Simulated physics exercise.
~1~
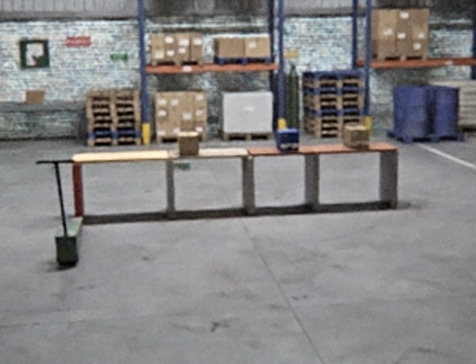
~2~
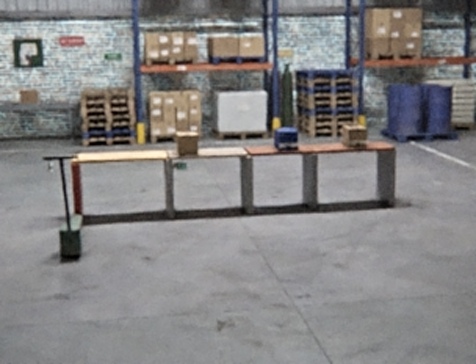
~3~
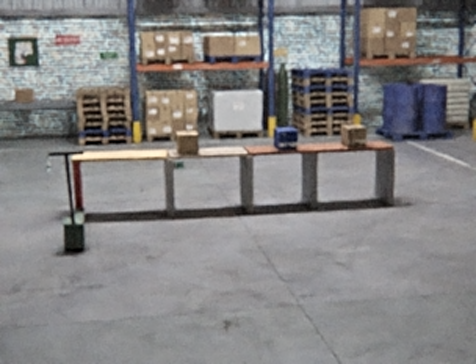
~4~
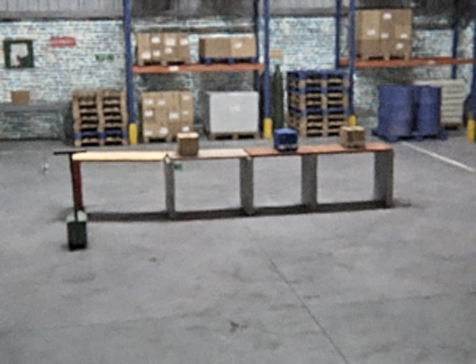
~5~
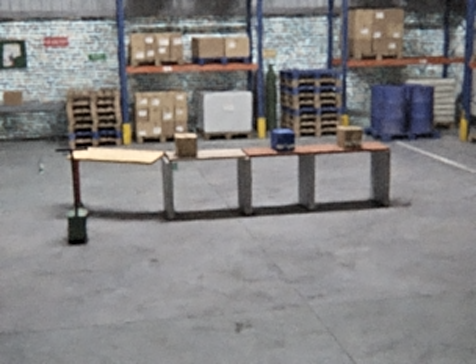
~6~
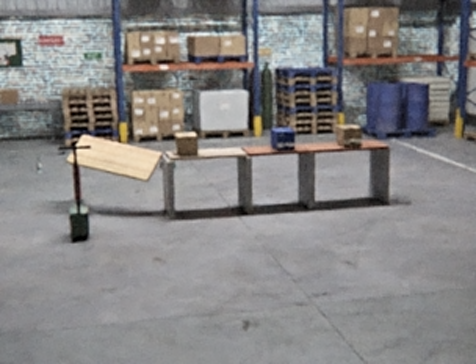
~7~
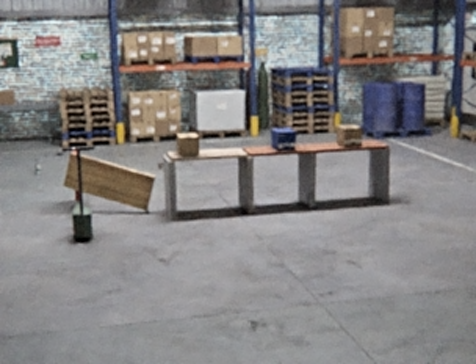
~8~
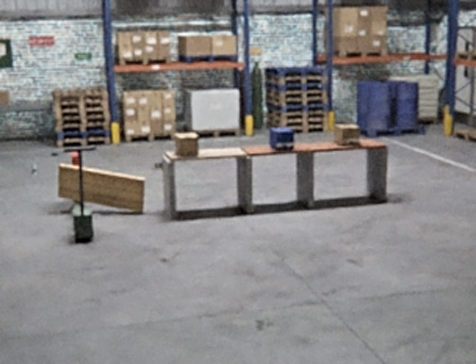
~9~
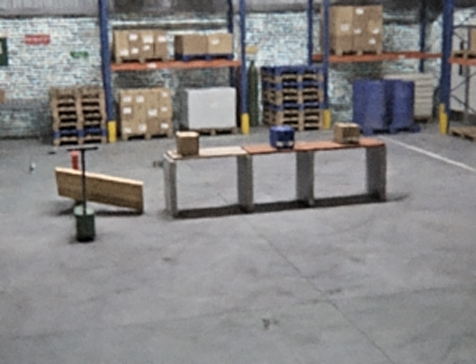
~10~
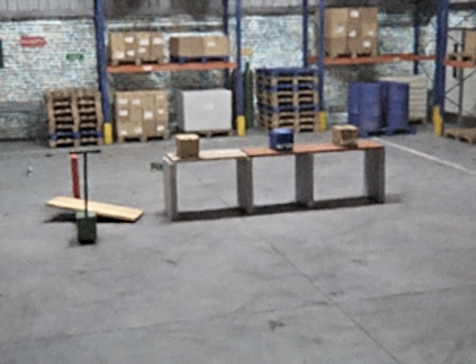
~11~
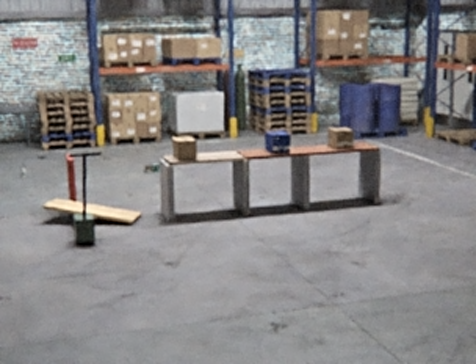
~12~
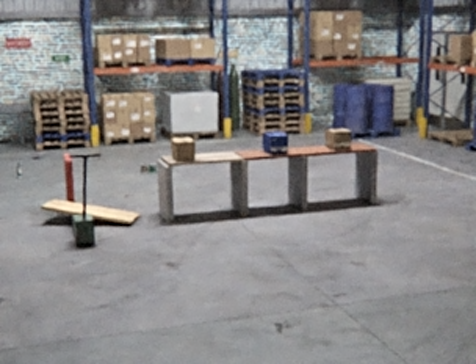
In the video, a green floor jack pushes against the red upright at the left end of a low row of boards in a warehouse; the leftmost board tips, drops and settles on the floor, while the upright stays standing and the remaining boards and cartons stay in place.
